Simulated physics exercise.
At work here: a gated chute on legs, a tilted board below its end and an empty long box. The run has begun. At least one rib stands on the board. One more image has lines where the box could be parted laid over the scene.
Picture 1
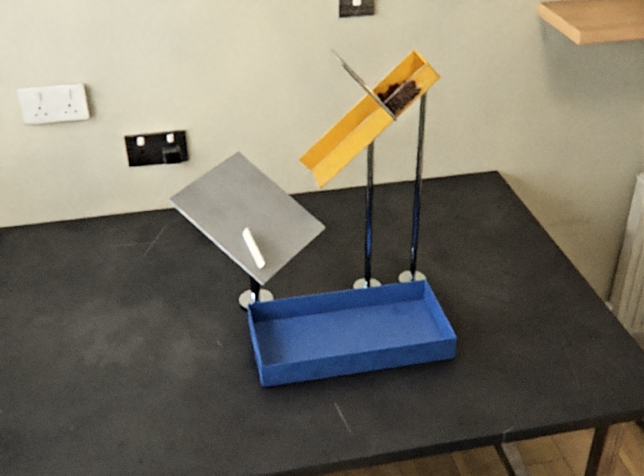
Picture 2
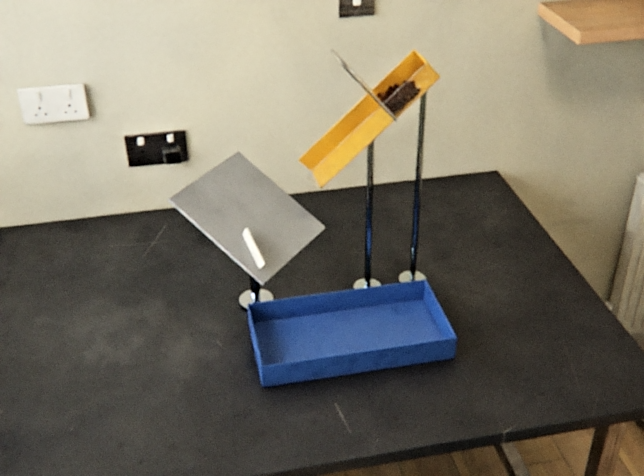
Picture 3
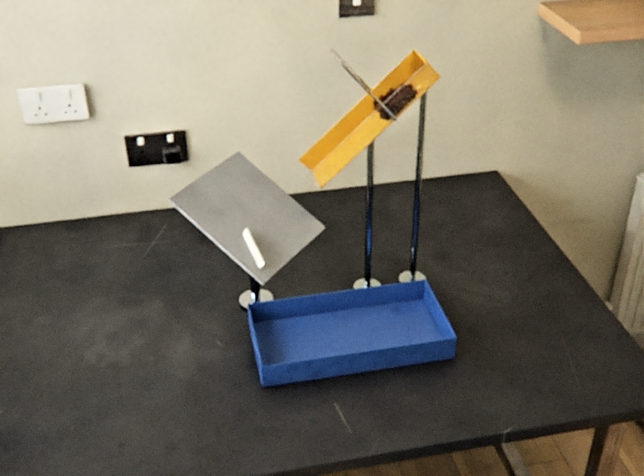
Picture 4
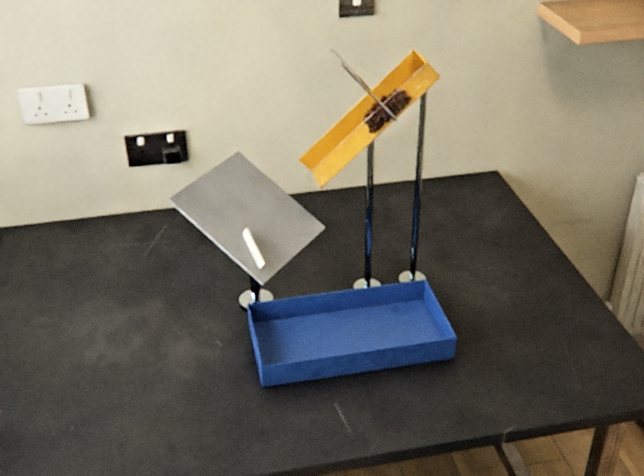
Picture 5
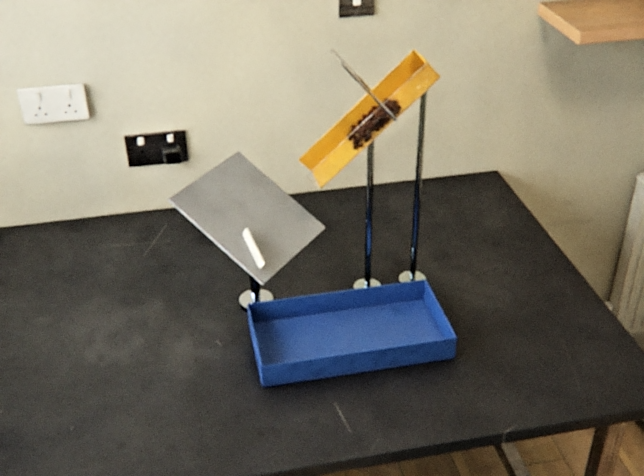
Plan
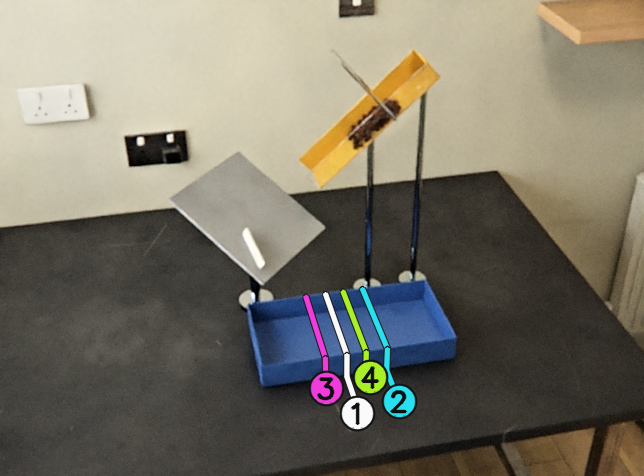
Dark berries sit bunched behind a thin gate near the top of a tilted yellow chute, then begin to slip beneath it. They slide down and to the left in a loose cluster, reaching about midway along the chute, while the grey board with its white rib and the empty blue box stay still.
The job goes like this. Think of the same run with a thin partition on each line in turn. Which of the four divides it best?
I would pick line 3.
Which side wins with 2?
More lands on the left.
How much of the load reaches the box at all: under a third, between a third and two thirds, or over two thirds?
About that: Over two thirds.
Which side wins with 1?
The left side.
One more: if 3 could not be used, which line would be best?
That is line 1.
On the marked copy, line 1 crosses the front rim at (346, 354); line 2 crosses the front rim at (387, 348); line 3 crosses the front rim at (325, 357); line 4 crosses the front rim at (366, 351).
For line 1, of what is caught, most on the left of the divider, about a quarter on the right.
For line 2, of what is caught, nearly all on the left of the divider, a stray few on the right.
For line 3, of what is caught, about half on the left of the divider, about half on the right.
For line 4, of what is caught, nearly all on the left of the divider, a small part on the right.
